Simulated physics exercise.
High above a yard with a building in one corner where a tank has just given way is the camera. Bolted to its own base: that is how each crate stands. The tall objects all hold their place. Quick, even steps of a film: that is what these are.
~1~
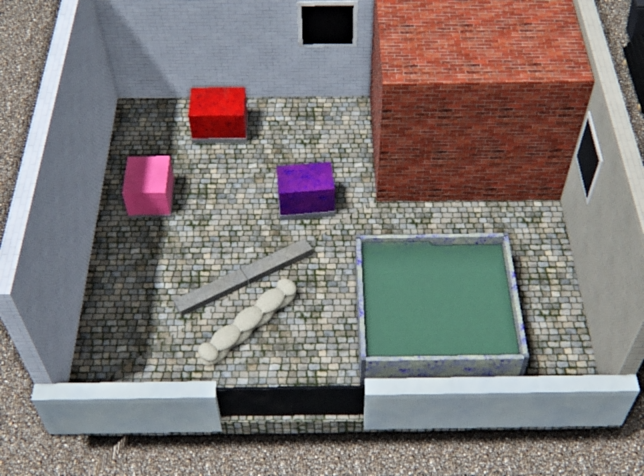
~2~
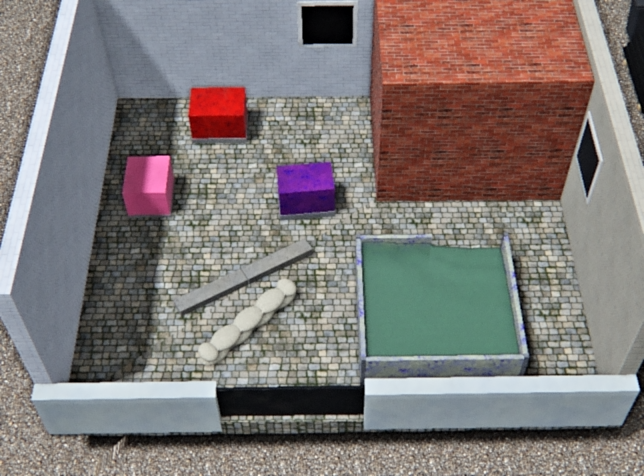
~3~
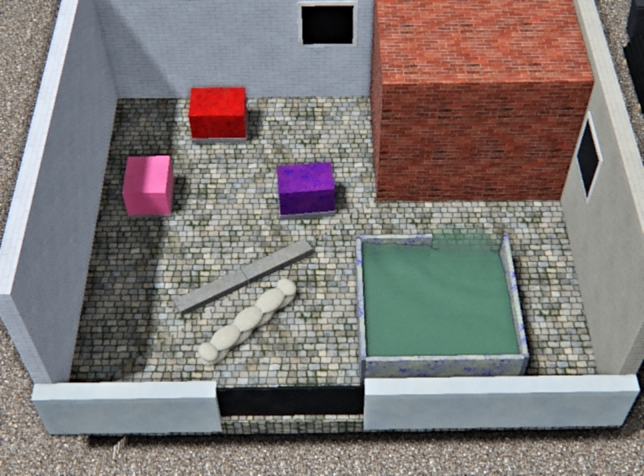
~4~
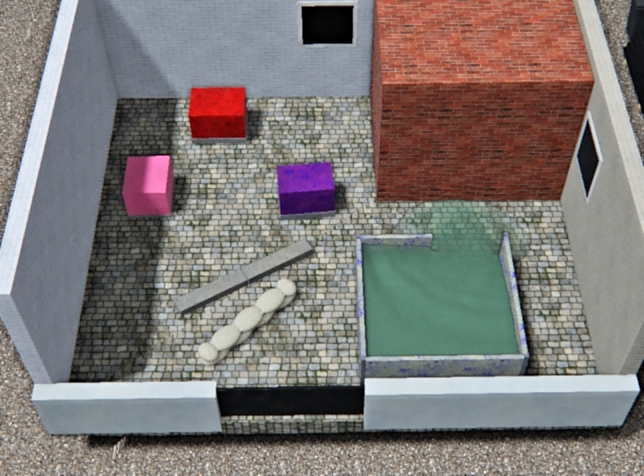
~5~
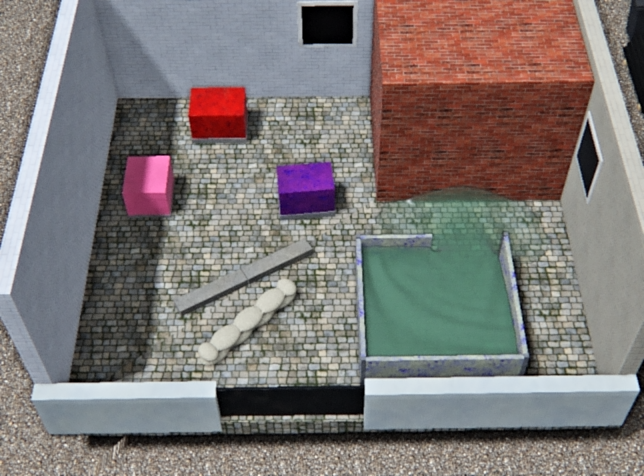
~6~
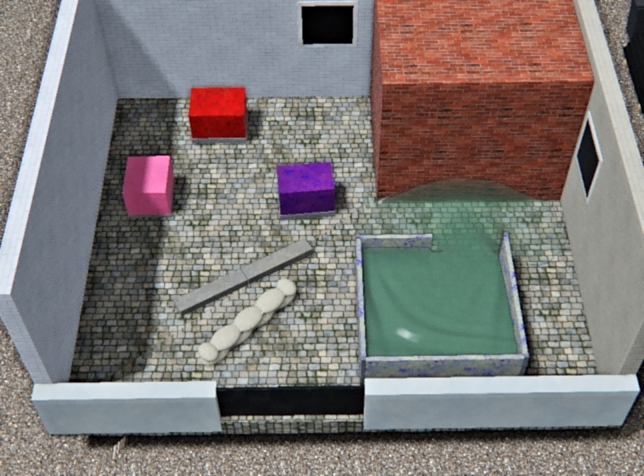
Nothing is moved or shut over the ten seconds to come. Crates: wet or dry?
Red crate, dry; purple crate, wet; pink crate, wet.
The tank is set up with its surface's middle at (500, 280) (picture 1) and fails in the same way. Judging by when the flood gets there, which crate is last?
Red one.
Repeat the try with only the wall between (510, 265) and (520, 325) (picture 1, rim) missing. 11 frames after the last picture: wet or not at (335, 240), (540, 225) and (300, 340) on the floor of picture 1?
Obs. 1: Moisture-free; obs. 2: Sodden; obs. 3: Moisture-free.
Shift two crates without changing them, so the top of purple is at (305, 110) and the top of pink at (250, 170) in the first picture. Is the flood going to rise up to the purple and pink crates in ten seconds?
Looking at both, the purple crate is left untouched, and the pink crate gets submerged.
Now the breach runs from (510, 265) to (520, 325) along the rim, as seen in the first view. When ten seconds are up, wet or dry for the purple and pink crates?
Result - purple crate gets flooded, pink crate gets flooded.
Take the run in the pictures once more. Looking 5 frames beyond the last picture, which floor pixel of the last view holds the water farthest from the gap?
I'd say near (319, 168).
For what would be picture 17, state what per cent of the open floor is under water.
That should be about 35 %.
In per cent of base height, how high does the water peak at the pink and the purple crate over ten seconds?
I'd say 180 per cent for the first one and 210 per cent for the second.
A moment on, water covers 10 % of the floor; the red crate not reached, the purple crate water round its plinth, the pink crate not reached.
Next, water covers 35 % of the floor; the red crate not reached, the purple crate water round its plinth, the pink crate not reached.
Then, water covers 60 % of the floor; the red crate water round its plinth, the purple crate water round its plinth, the pink crate water round its plinth.
Later, water covers 80 % of the floor; the red crate water round its plinth, the purple crate water round its plinth, the pink crate water round its plinth.
In the end, water covers 95 % of the floor; the red crate stayed above the water, the purple crate was topped, the pink crate was topped.
